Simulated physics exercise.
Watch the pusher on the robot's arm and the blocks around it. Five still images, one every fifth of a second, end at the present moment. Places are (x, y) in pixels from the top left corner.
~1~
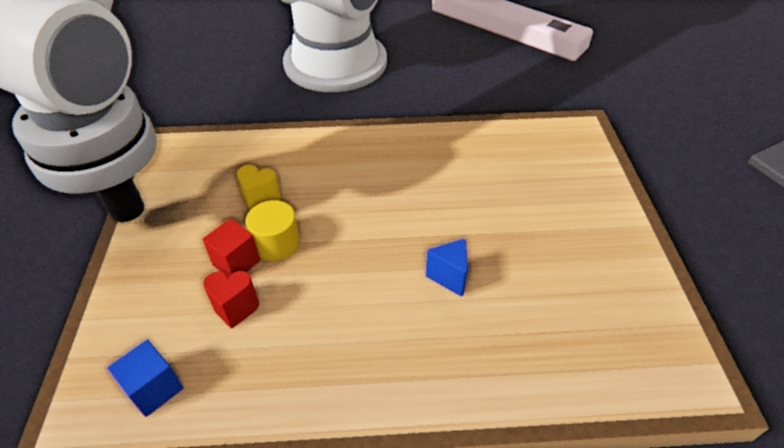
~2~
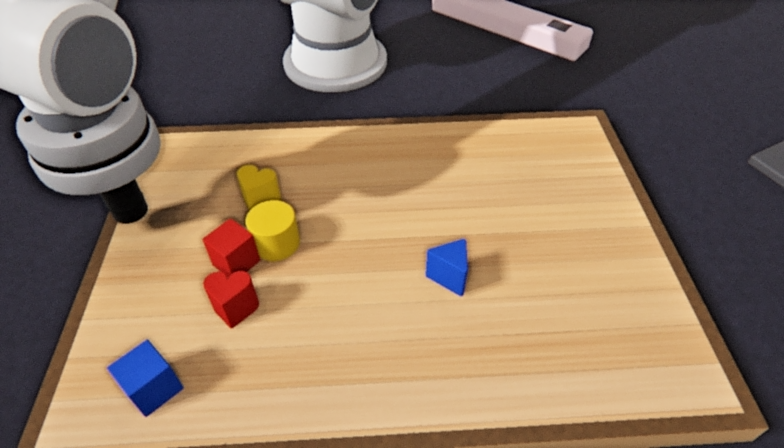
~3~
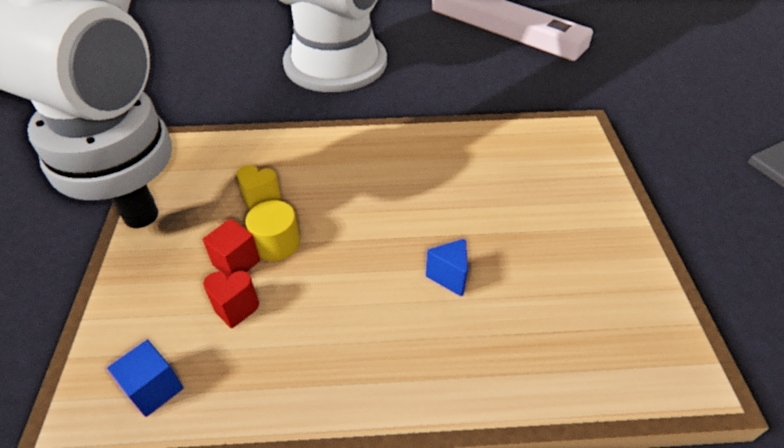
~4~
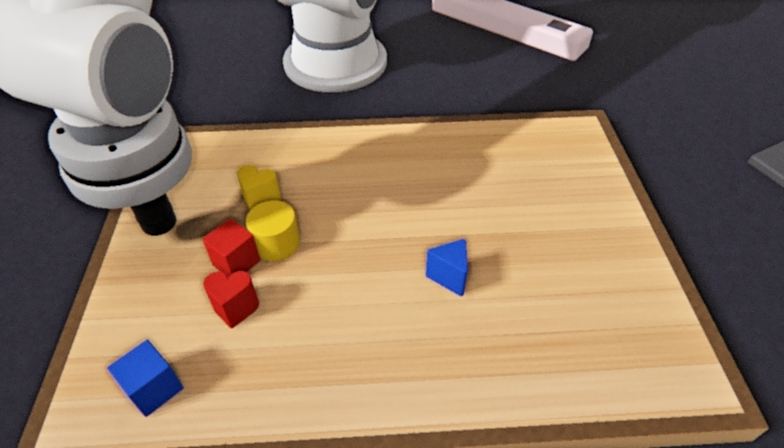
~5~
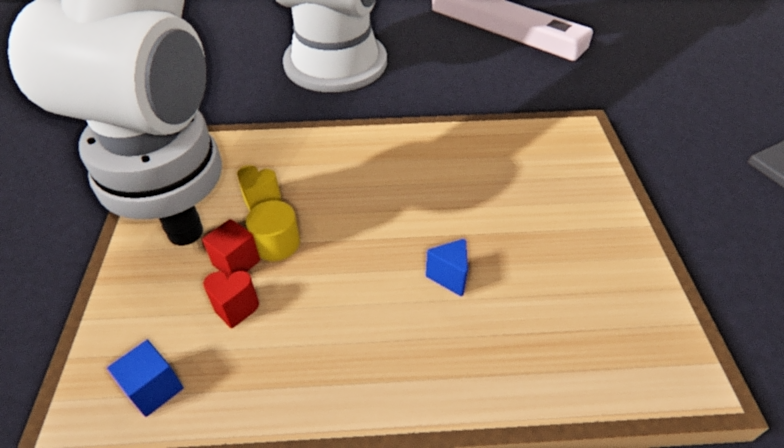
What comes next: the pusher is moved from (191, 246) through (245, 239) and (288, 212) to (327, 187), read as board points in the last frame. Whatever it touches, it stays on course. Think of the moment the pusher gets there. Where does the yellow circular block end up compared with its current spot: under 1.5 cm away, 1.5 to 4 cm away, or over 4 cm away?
My estimate: In the 1.5 to 4 cm range.
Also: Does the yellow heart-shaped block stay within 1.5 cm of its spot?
I'd say yes.
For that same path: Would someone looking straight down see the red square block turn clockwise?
It seems so.
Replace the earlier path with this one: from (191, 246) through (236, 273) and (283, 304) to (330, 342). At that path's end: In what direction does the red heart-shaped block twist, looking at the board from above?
It twists clockwise.
What follows on the original path. One third of the way, pusher (241, 226); red square block (237, 242), turned 20° clockwise; yellow circular block (278, 216).
Two thirds of the way, pusher (286, 199); red square block (237, 242), turned 20° clockwise; yellow heart-shaped block (256, 174); yellow circular block (302, 211).
At the end, pusher (325, 175); red square block (237, 242), turned 20° clockwise; yellow heart-shaped block not moved; yellow circular block (302, 211).
